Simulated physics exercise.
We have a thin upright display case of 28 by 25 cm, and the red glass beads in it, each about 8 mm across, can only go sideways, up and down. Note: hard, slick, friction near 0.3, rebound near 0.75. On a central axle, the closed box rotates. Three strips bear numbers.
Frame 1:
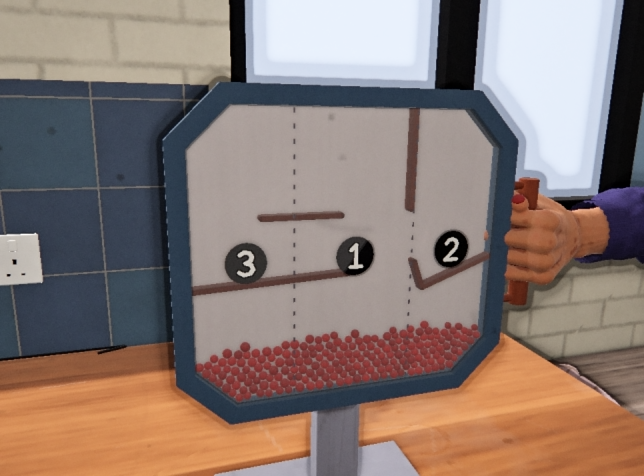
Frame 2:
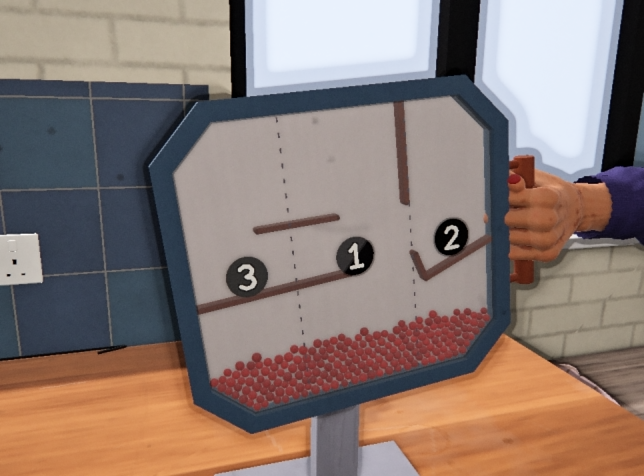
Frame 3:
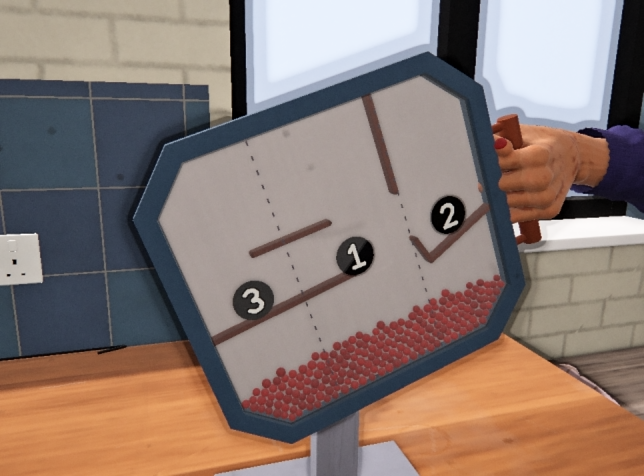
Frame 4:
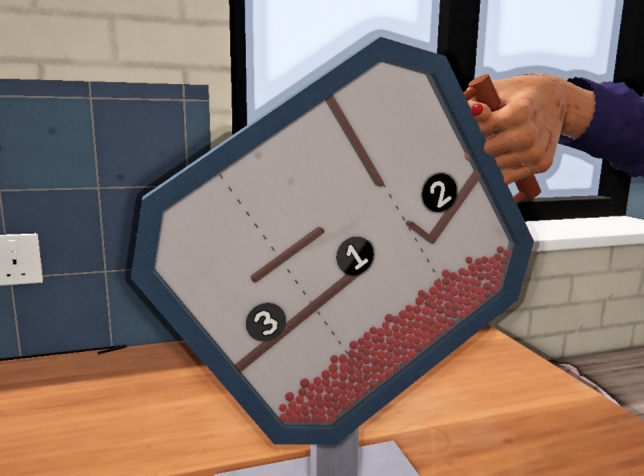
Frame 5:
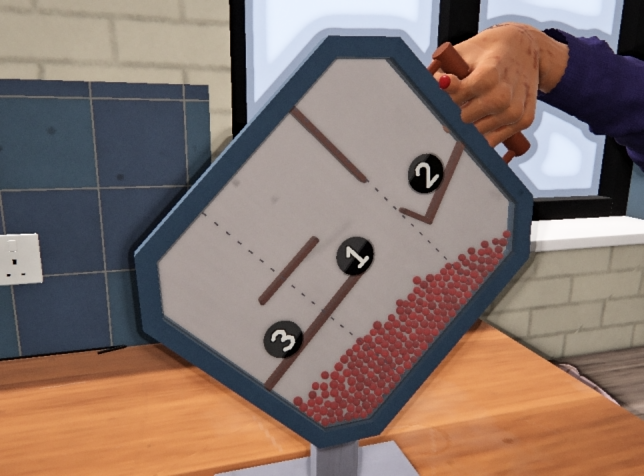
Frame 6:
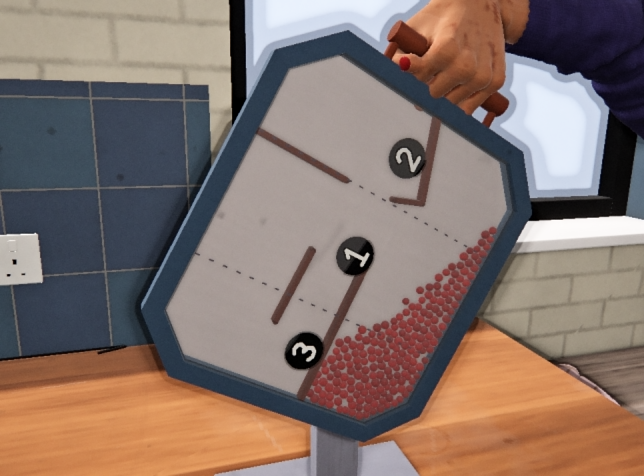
The clip opens on a thin, blue-framed display case standing level on a wooden worktop, small red beads spread along its bottom beneath three numbered strips. A hand grips the handle at the right and turns the case steadily anticlockwise, and the beads shift into a sloping heap at the lower right.
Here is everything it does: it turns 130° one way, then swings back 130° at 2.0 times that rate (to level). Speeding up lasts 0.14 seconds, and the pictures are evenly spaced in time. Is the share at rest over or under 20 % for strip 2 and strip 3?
Strip 2: Under; strip 3: Over 20 %.
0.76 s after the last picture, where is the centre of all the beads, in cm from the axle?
Position estimate: Right 10 cm, below 1 cm.
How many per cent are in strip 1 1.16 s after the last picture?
Roughly 35 percent.
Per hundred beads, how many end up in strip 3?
Roughly 50 percent.
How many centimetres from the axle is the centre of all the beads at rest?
Offset approx. 4 cm left, 9 cm below.
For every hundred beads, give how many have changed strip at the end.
I'd say something like 40 percent.
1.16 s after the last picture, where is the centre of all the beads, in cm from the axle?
Some 3 cm right and 10 cm below.
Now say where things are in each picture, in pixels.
In the first picture, level; about 200 beads; load centre (350, 359); top bead (334, 335); no. 1 (355, 256), no. 2 (451, 249), no. 3 (246, 264).
In the second picture, turned 7° anticlockwise; load centre (362, 356); top bead (433, 314).
In the third picture, turned 20° anticlockwise; load centre (384, 348); top bead (497, 278); wall ends (394, 191), (353, 272), (414, 239), (253, 254) to (327, 222).
In the fourth picture, turned 34° anticlockwise; load centre (401, 338); top bead (500, 250).
In the fifth picture, turned 48° anticlockwise; load centre (402, 337); top bead (507, 234).
In the sixth picture, turned 61° anticlockwise; load centre (396, 345); top bead (493, 231); no. 1 (355, 256), no. 2 (407, 159), no. 3 (304, 351).
Then, 0.76 s after the last picture, it stands 130° anticlockwise; the beads' middle is 10 cm right of and 1 cm below the centre; no. 1, 35 %, no. 3, 65 %.
Then, 1.16 s after the last picture, it stands 65° anticlockwise; the beads' middle is 3 cm right of and 10 cm below the centre; no. 1, 35 %, no. 3, 65 %.
Then, 1.56 s after the last picture, it stands level; the beads' middle is 6 cm left of and 8 cm below the centre; no. 1, 35 %, no. 3, 65 %.
At rest 3.3 s after the last picture, it stands level; no. 1, 40 %, no. 2, 10 %, no. 3, 50 %.
